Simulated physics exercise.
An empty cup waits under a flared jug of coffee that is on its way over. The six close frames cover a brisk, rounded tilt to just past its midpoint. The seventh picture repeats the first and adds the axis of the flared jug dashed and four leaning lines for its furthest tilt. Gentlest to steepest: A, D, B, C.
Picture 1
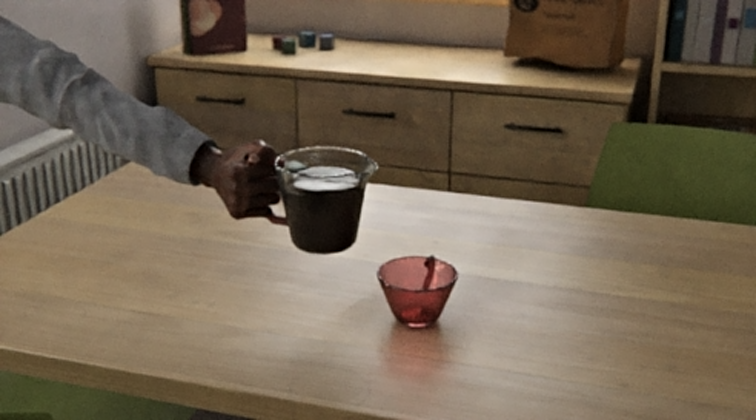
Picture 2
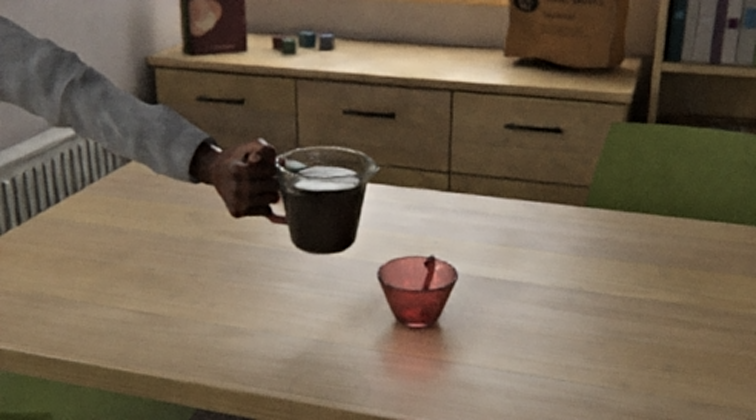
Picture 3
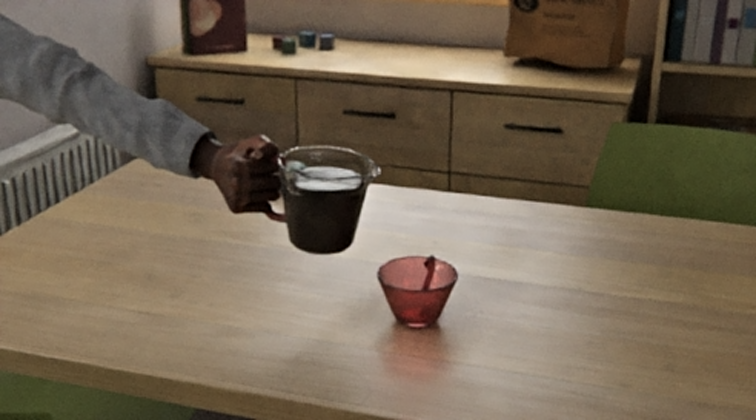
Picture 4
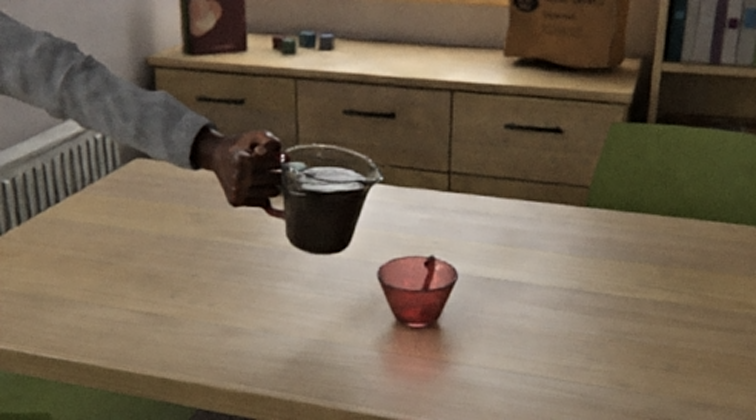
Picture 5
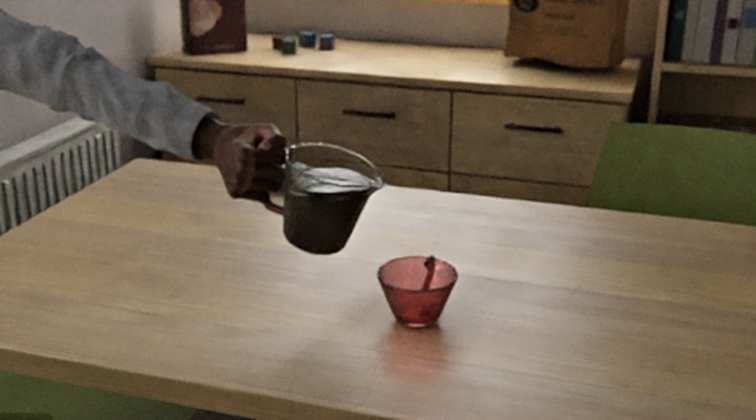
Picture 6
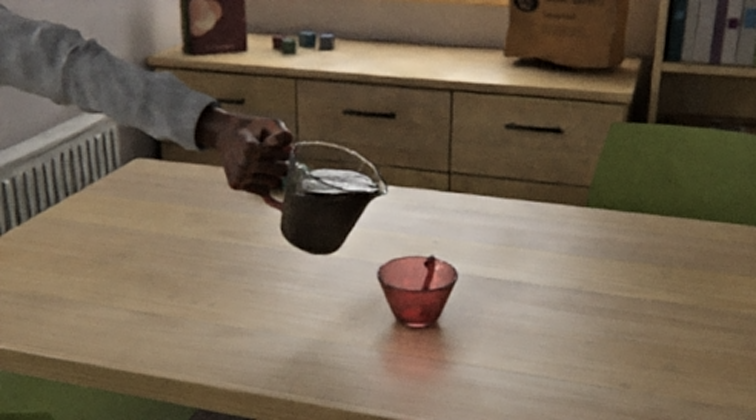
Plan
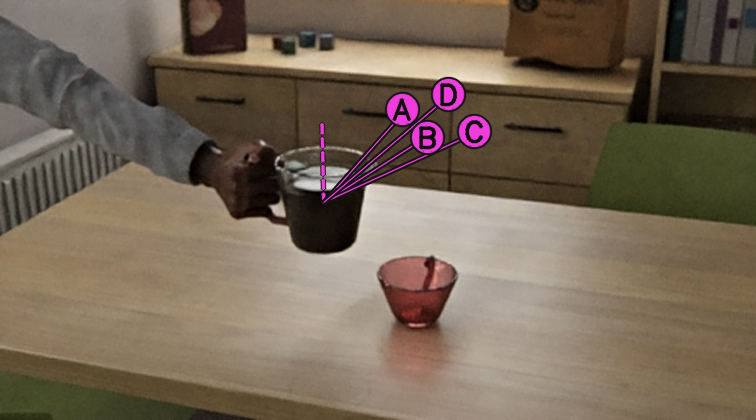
The clip shows a hand holding a clear jug of dark liquid above a wooden table, near a small red cup. The jug starts upright, then gradually tilts to the right while the cup stays still, with no liquid leaving it.
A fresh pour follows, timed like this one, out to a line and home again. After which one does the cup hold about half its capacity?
Best: D.
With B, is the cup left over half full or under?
Over half.
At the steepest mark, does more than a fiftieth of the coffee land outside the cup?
Yes.
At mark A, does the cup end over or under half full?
Under half.
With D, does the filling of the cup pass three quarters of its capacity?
No, less.
In magenta, A at (393, 124); B at (412, 145); C at (459, 140); D at (436, 106).
With A, the cup ends with about 31 % of what it can hold.
With B, the cup ends with about 72 % of what it can hold; 4 % of the coffee is spilt.
With C, the cup ends with about 78 % of what it can hold; 14 % of the coffee is spilt.
With D, the cup ends with about 54 % of what it can hold.
